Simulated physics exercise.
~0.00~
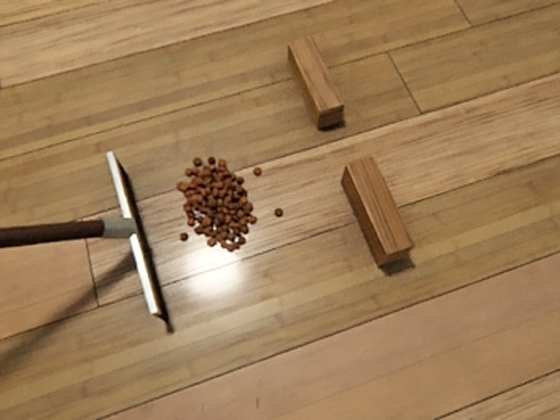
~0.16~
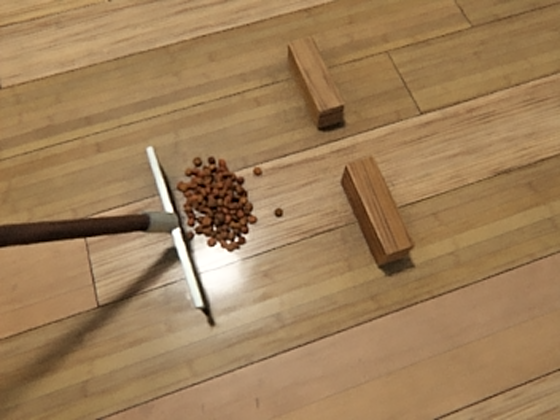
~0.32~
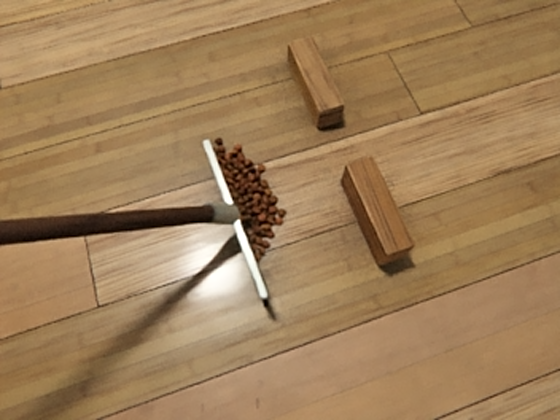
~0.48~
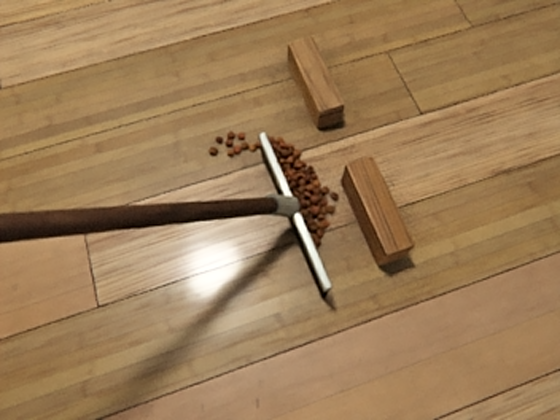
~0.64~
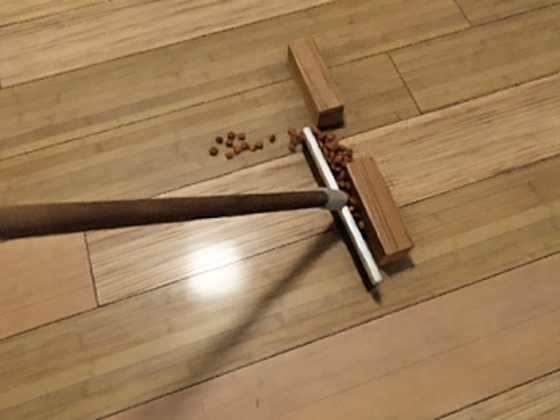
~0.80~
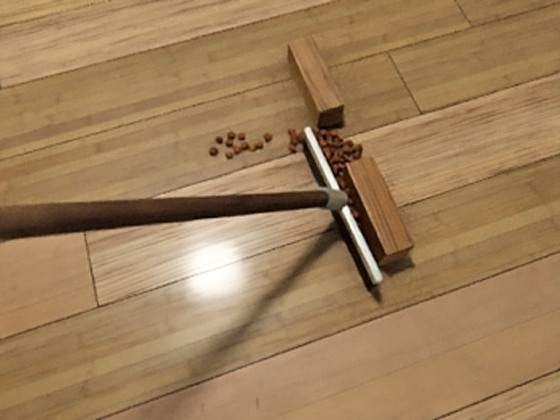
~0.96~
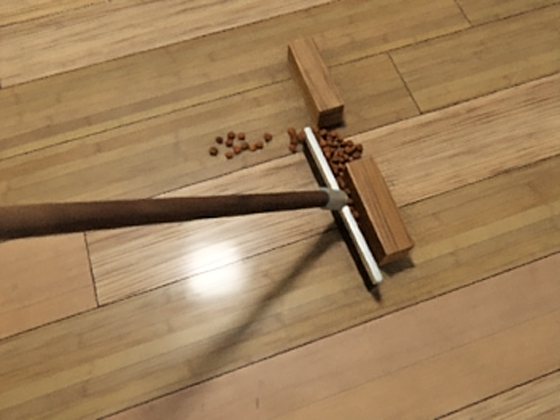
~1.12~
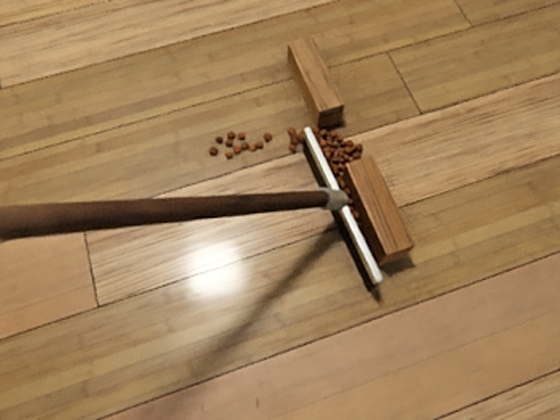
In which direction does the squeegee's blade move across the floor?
The blade moves to the right, towards the wooden blocks.
